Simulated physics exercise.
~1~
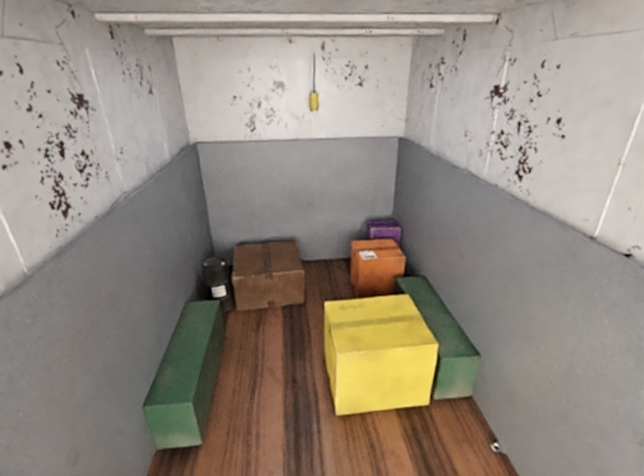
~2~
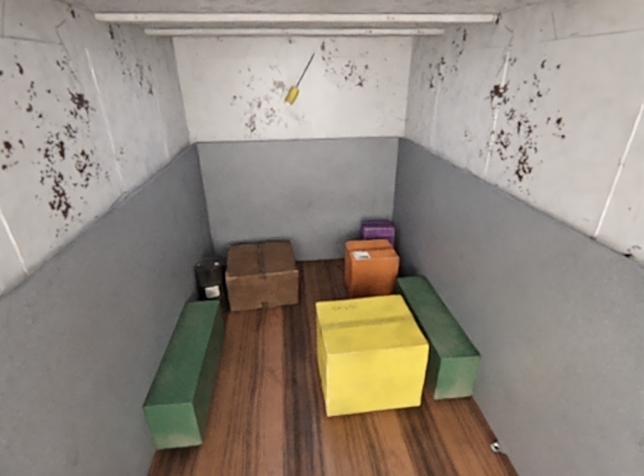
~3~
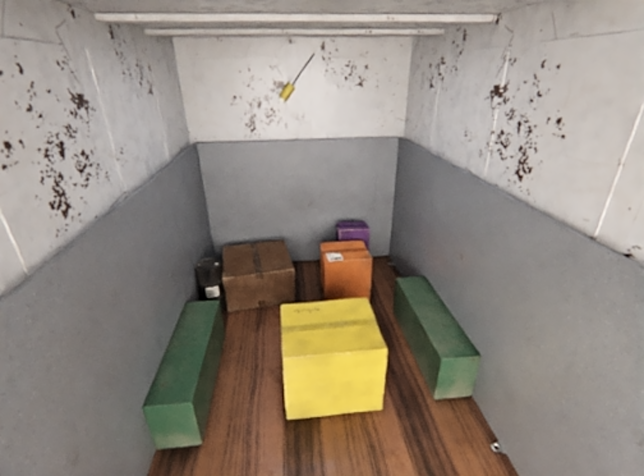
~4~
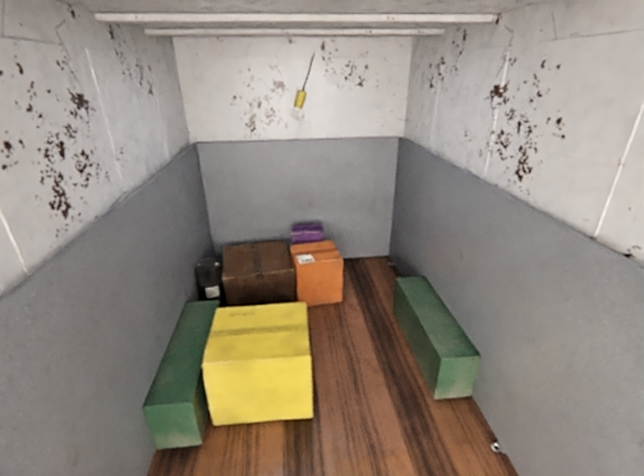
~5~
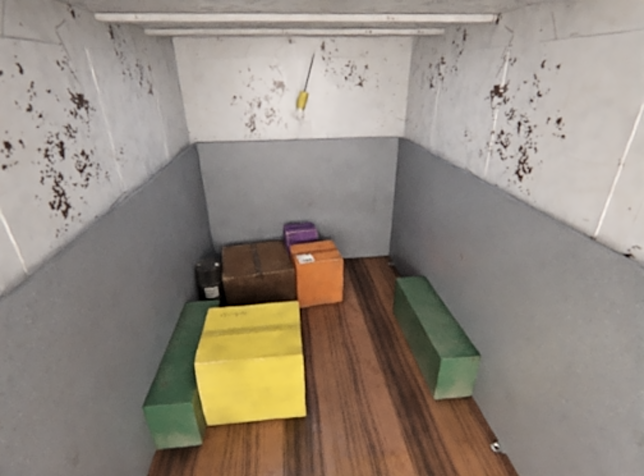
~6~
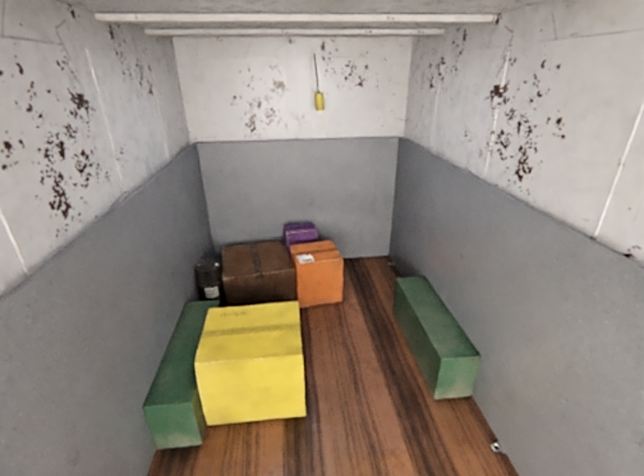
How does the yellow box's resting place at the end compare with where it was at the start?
At the start the yellow box sits beside the green block on the right, but by the end it rests against the green block on the left side of the van.
To begin with, a yellow box sits beside the green block on the right of a van's load bay, with orange and purple boxes behind it and a brown box and dark canister at the back left. The hanging lamp swings left as the yellow, orange and purple boxes start sliding left, and the brown box shifts slightly. The yellow box crosses the middle of the floor, and the other two keep sliding left. Finally the lamp hangs nearly straight, with the yellow box resting by the left green block and the orange box beside the brown one, all still upright.
